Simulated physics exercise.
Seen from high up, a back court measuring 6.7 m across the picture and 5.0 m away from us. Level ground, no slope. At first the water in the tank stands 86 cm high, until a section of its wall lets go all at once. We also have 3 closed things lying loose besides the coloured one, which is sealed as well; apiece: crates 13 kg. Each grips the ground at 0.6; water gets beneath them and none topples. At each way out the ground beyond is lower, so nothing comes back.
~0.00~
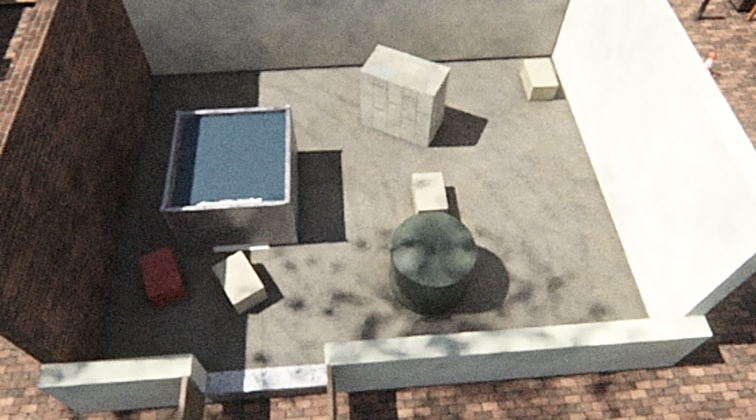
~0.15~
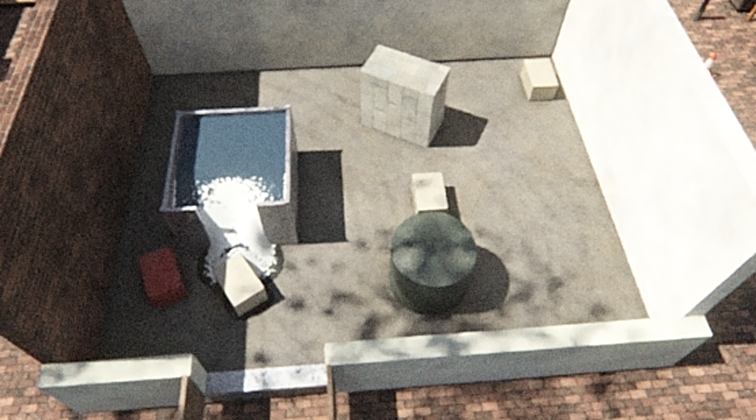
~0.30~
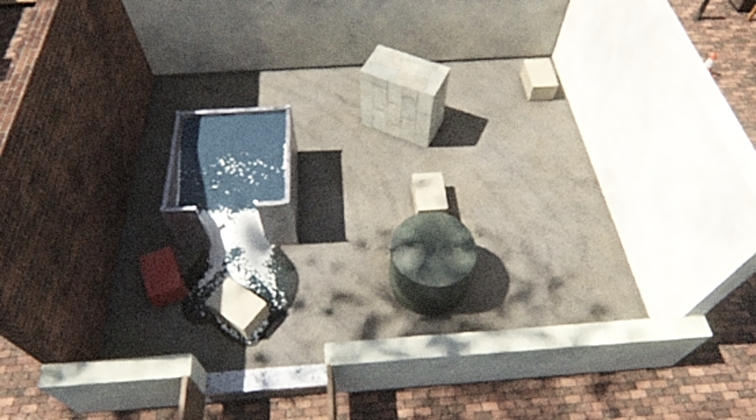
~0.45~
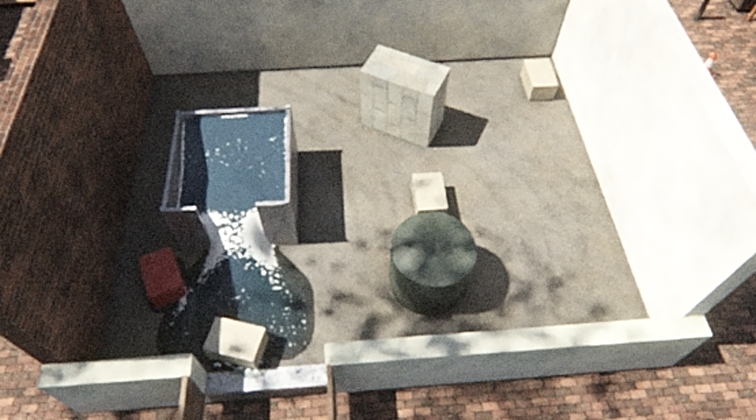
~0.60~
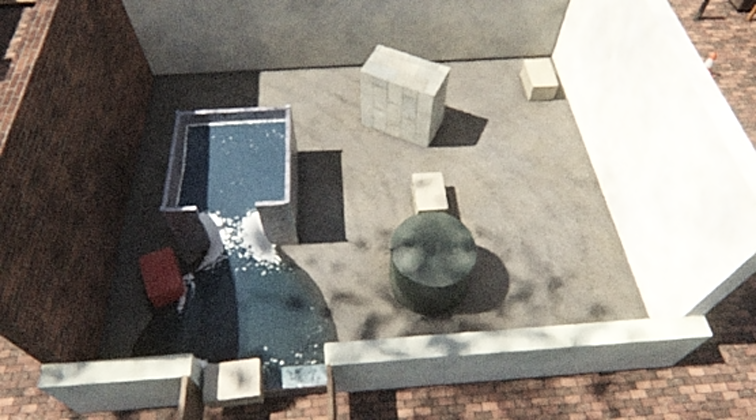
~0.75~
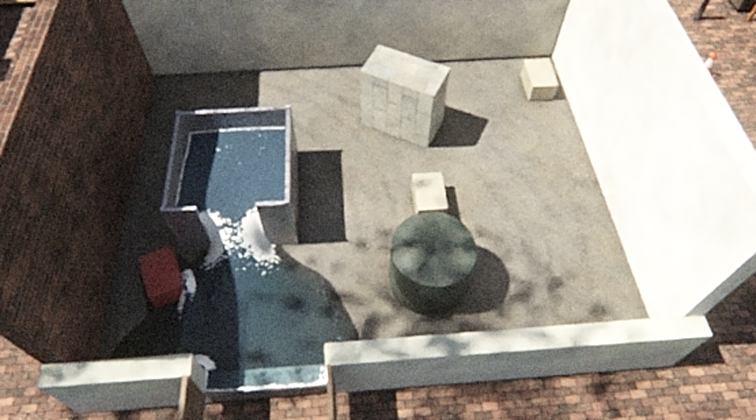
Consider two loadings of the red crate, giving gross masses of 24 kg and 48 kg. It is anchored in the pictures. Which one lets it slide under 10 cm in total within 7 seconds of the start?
I expect the heavier figure to be needed.
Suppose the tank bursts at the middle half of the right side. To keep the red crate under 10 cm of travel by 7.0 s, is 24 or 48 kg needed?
Under that change, the lighter pick does it.
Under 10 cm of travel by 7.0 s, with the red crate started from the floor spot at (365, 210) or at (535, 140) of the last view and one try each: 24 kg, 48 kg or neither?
Order kept: Light pick works, light pick works.
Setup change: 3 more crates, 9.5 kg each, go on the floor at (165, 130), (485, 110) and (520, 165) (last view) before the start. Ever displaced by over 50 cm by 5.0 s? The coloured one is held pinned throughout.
Taking them one by one: Above the mark; below the mark; below the mark.
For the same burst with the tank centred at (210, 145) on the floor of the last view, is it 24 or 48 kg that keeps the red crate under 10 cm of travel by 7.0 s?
In that case both masses fall short.
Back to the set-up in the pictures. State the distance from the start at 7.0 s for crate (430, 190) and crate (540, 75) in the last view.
Net distance: First 0 cm, second 0 cm.
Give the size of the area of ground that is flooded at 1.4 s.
Roughly 8.0 m2 of it is wet.
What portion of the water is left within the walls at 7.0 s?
50 %.
After 1.4 s the red crate would be 14 cm from its start with 24 kg and 0 cm from its start with 48 kg; 5 cm of water round it then.
After 3.1 s the red crate would be 28 cm from its start with 24 kg and 0 cm from its start with 48 kg; 10 cm of water round it then.
After 4.9 s the red crate would be 28 cm from its start with 24 kg and 0 cm from its start with 48 kg; 7 cm of water round it then.
After 7.0 s the red crate would be 28 cm from its start with 24 kg and 0 cm from its start with 48 kg; 5 cm of water round it then.
